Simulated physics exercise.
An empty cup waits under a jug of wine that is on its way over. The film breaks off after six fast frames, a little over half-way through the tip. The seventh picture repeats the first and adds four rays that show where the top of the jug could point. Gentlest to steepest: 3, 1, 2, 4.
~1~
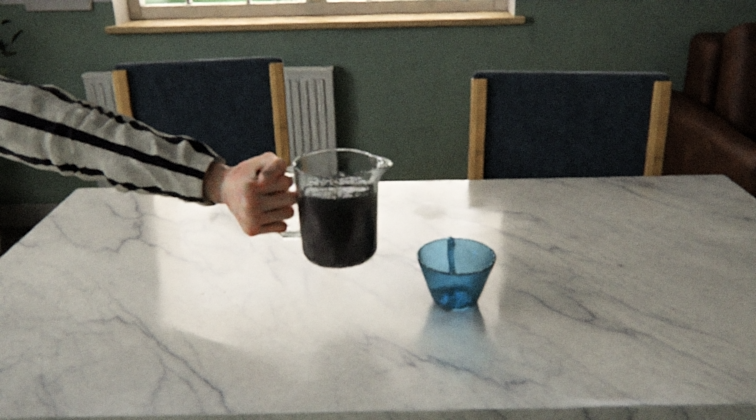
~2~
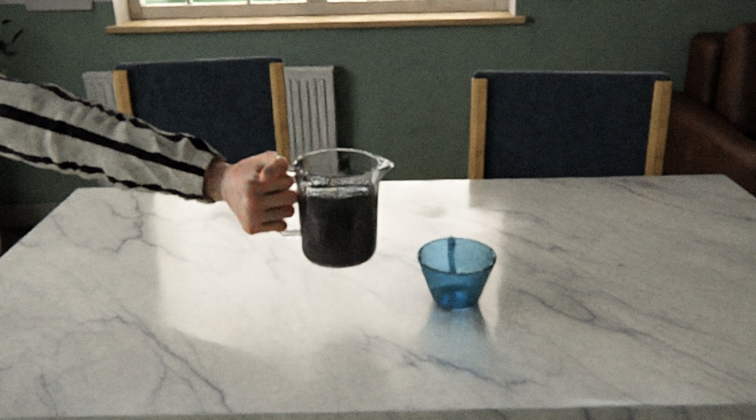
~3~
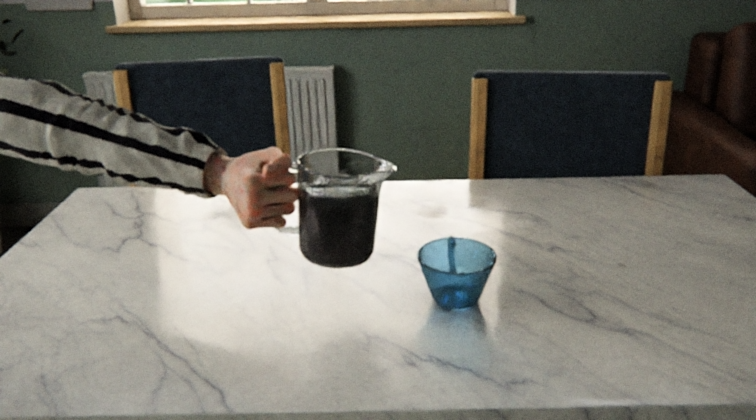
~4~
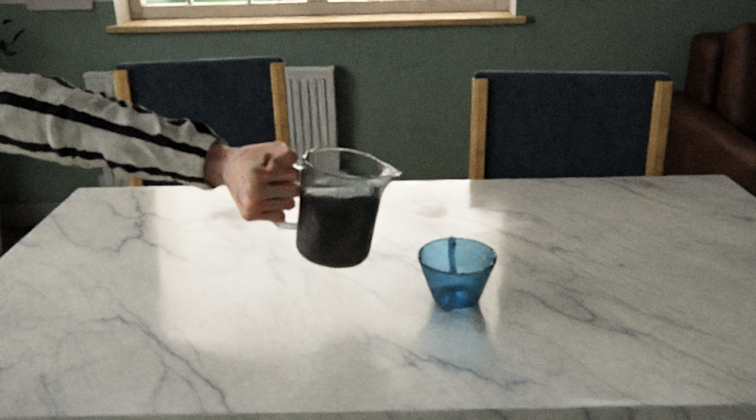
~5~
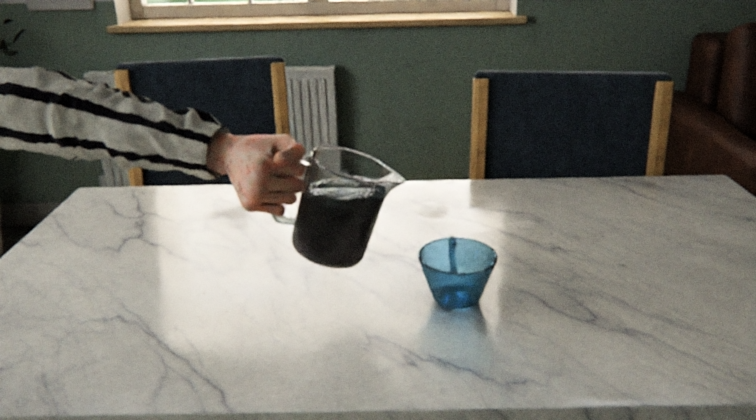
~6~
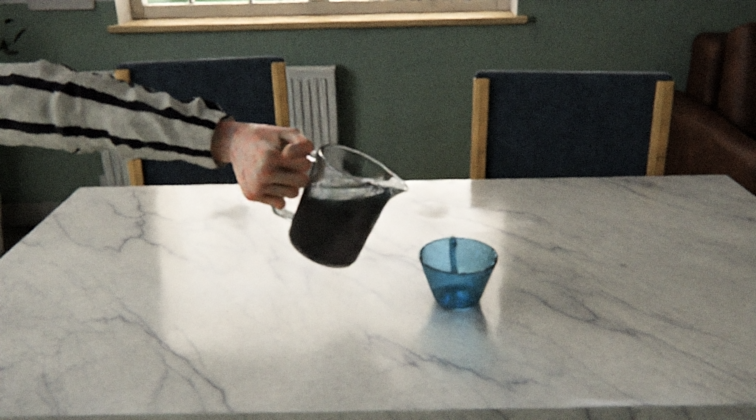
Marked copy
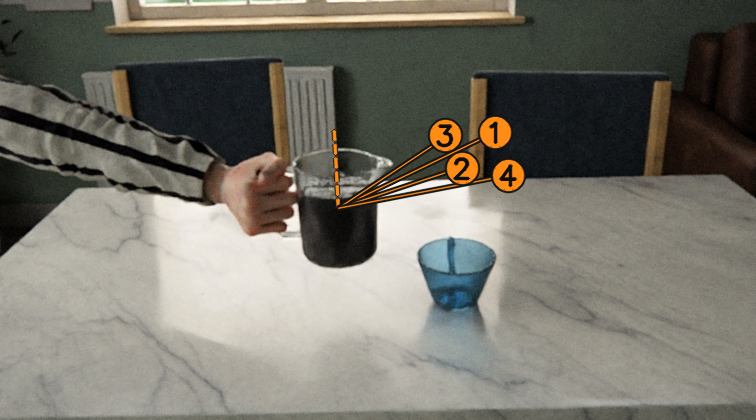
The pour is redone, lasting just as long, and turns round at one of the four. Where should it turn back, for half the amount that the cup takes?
The answer is line 3.
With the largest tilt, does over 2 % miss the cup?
Yes, it does.
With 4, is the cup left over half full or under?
Over half.
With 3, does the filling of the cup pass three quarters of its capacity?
No, it does not.
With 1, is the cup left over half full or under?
Over.
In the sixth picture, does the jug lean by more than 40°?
No.
On the marked copy, 1 at (479, 139); 2 at (445, 172); 3 at (431, 146); 4 at (492, 178).
With 1, the cup ends with about 72 % of what it can hold; 4 % of the wine is spilt.
With 2, the cup ends with about 74 % of what it can hold; 19 % of the wine is spilt.
With 3, the cup ends with about 49 % of what it can hold.
With 4, the cup ends with about 76 % of what it can hold; 31 % of the wine is spilt.
